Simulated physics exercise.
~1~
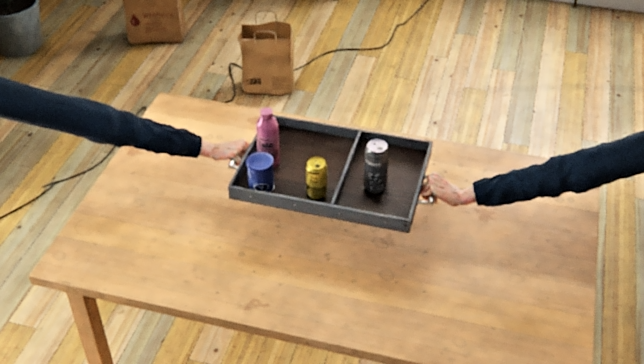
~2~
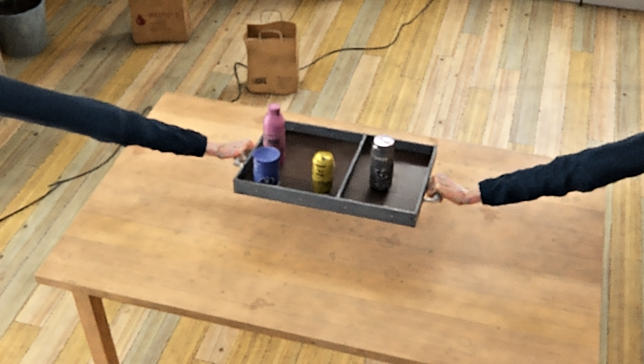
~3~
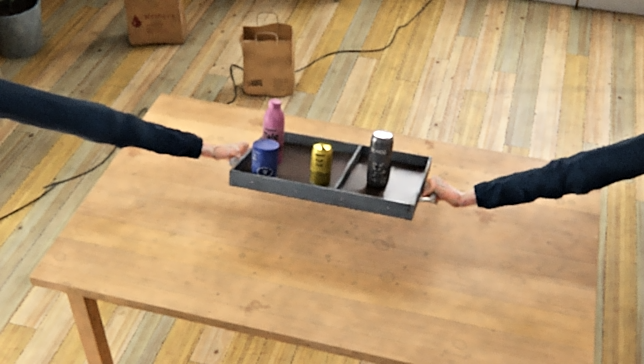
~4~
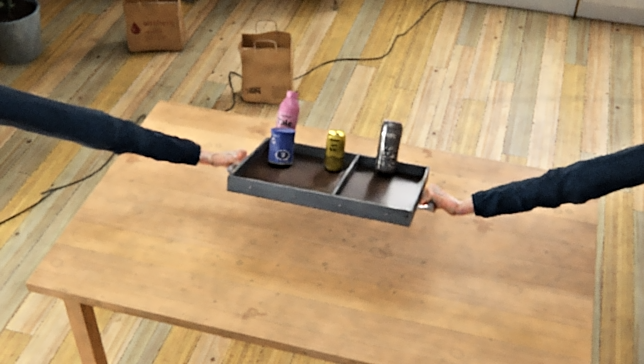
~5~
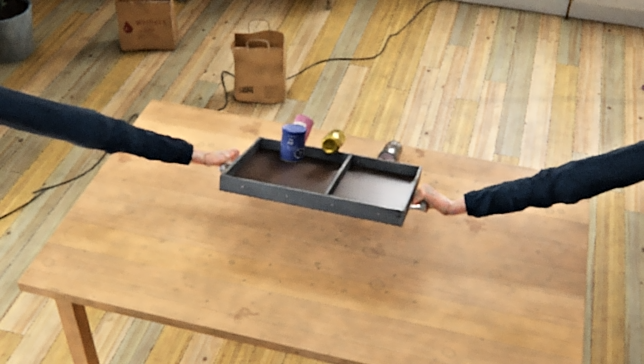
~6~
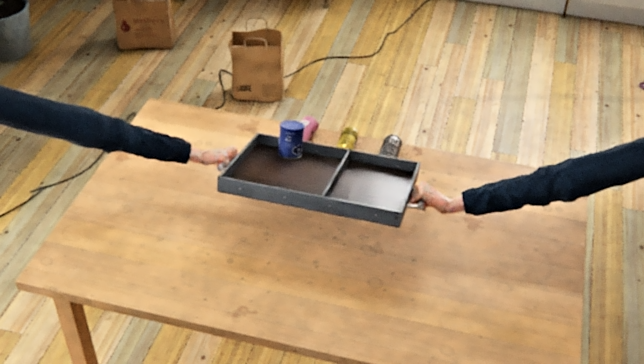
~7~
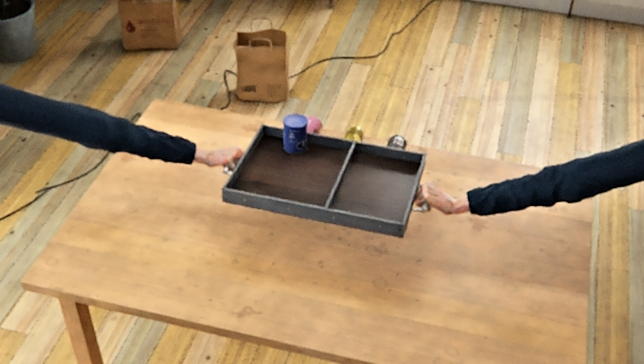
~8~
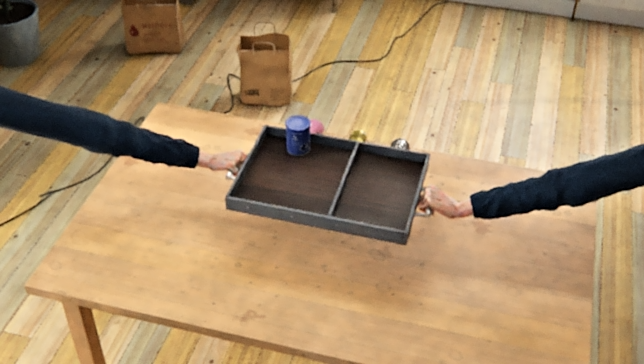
A tray held by two hands above a wooden table tipped its far edge down, and the pink bottle, yellow can and grey can slid, toppled and went off that side, while the blue tin shifted but stayed upright on the levelled tray.
